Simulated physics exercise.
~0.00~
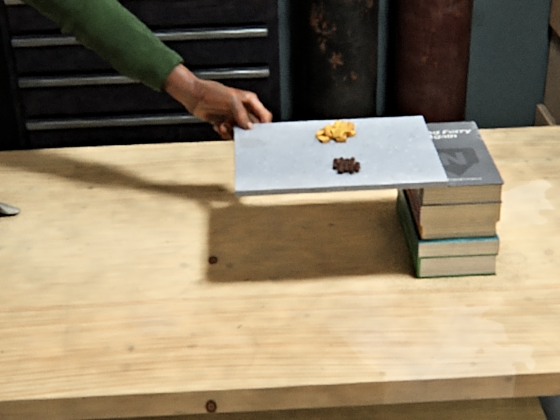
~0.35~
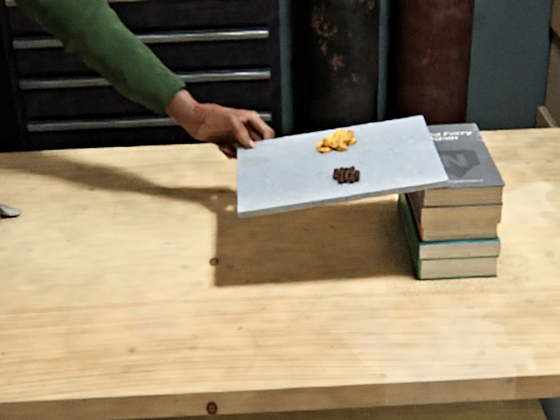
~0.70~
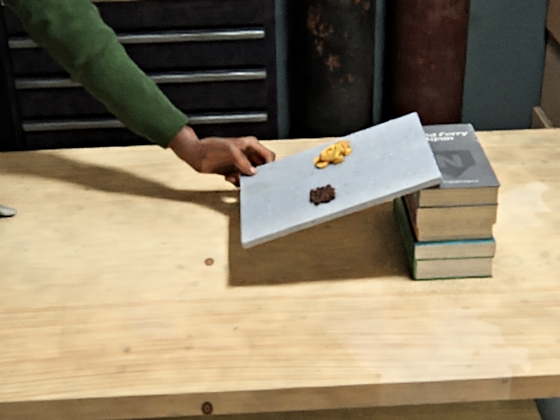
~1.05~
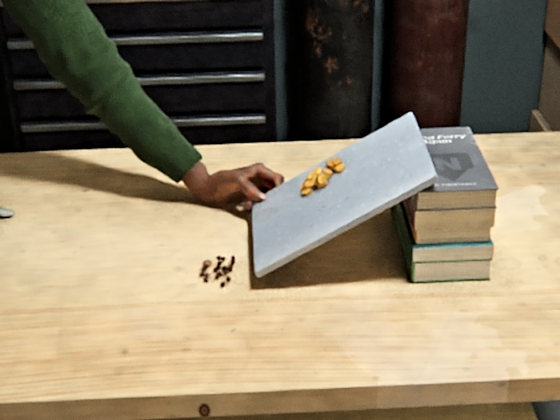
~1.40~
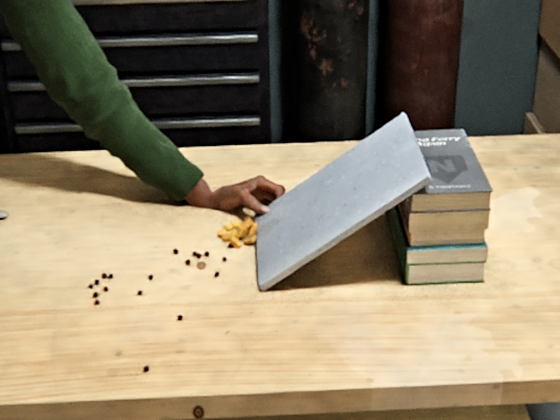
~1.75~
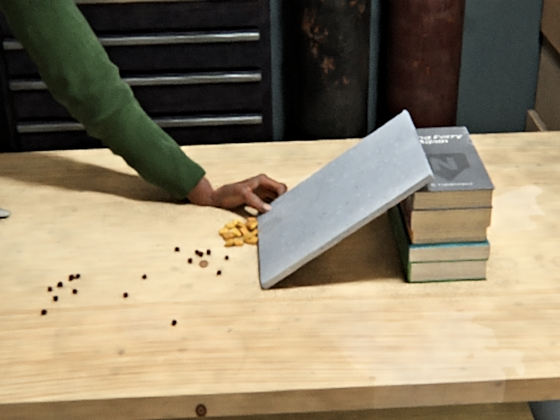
On a pale wooden workbench seen from the front and slightly above, with dark drawers behind, a hand in a green sleeve holds the left end of a light grey board. Its right end rests on a stack of books, and a yellow-orange cluster sits behind a small dark brown one. The hand lowers the left end, and the brown pieces slide off first and scatter leftward across the bench. The yellow pieces follow as the board steepens, stopping in a heap at its foot. The board rests sloping on the table, the brown pieces spread farther away.
